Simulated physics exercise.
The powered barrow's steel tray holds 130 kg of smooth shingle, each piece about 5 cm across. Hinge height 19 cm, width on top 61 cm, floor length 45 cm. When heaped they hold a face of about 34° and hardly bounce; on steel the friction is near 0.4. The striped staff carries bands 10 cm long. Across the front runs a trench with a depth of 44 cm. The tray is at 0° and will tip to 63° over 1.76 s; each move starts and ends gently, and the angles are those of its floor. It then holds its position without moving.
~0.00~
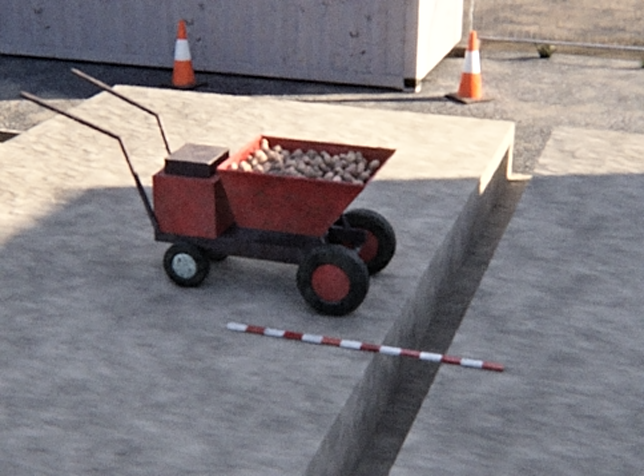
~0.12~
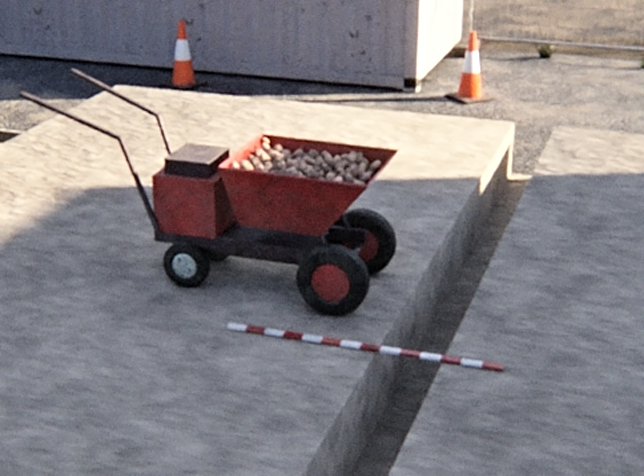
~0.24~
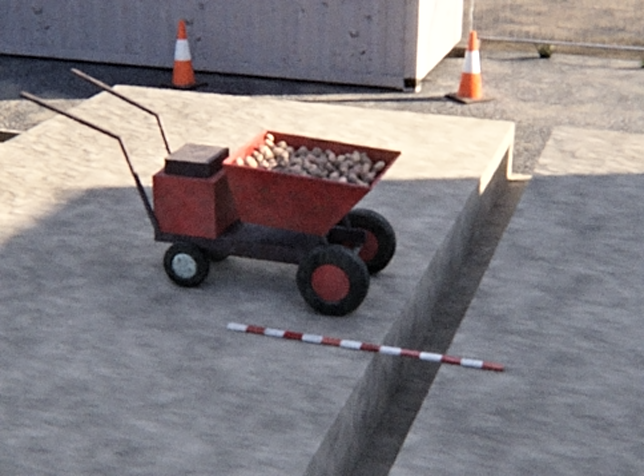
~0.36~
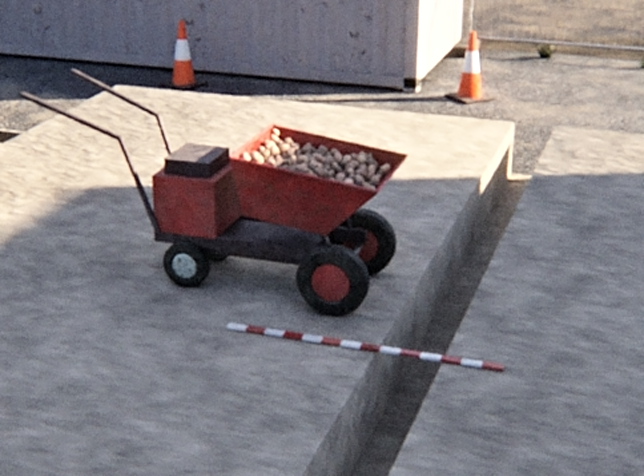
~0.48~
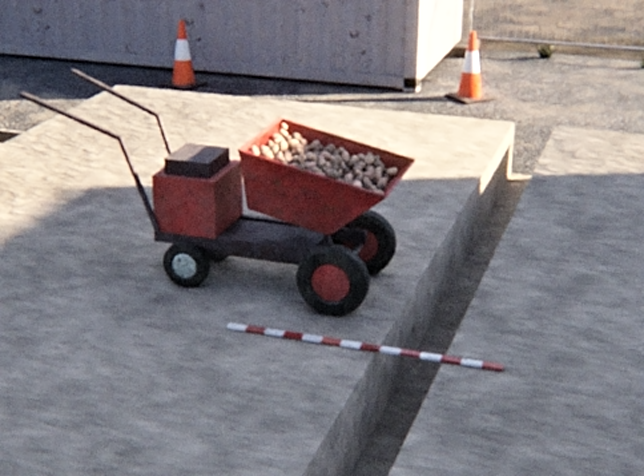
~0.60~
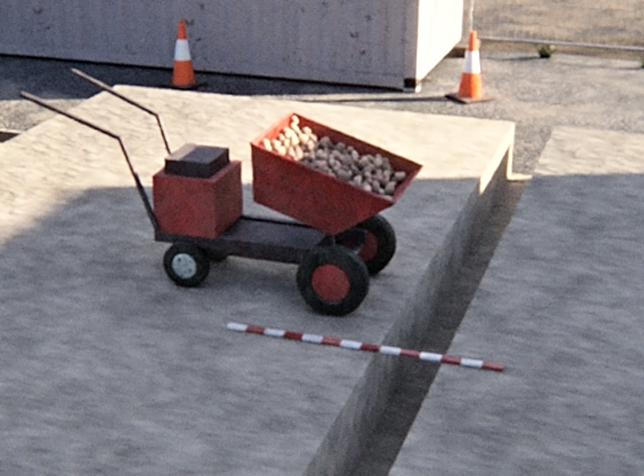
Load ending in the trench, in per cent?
43 per cent.
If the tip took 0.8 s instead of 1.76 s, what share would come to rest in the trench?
In that case some 30 per cent.
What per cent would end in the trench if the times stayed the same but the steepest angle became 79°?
Roughly 30% would end there.
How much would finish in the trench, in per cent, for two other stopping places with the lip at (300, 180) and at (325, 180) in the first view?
Result: Close to 100 then close to 90 per cent.
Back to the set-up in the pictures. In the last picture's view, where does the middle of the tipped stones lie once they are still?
The middle should be near (481, 308).
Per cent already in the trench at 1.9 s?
Around 5 per cent of it.
After 1.3 s the floor is at 53°; 99 % in the tray, 1 % in the trench; the foremost stones are at (450, 242).
After 1.9 s the floor is at 63°; 63 % in the tray, 5 % in the trench, 32 % past the trench; the foremost stones are at (553, 322).
After 2.2 s the floor is at 63°; 39 % in the tray, 10 % in the trench, 52 % past the trench; the foremost stones are at (624, 343).
After 4.2 s the floor is at 63°; 0 % in the tray, 43 % in the trench, 57 % past the trench; the foremost stones are past the picture's edge.
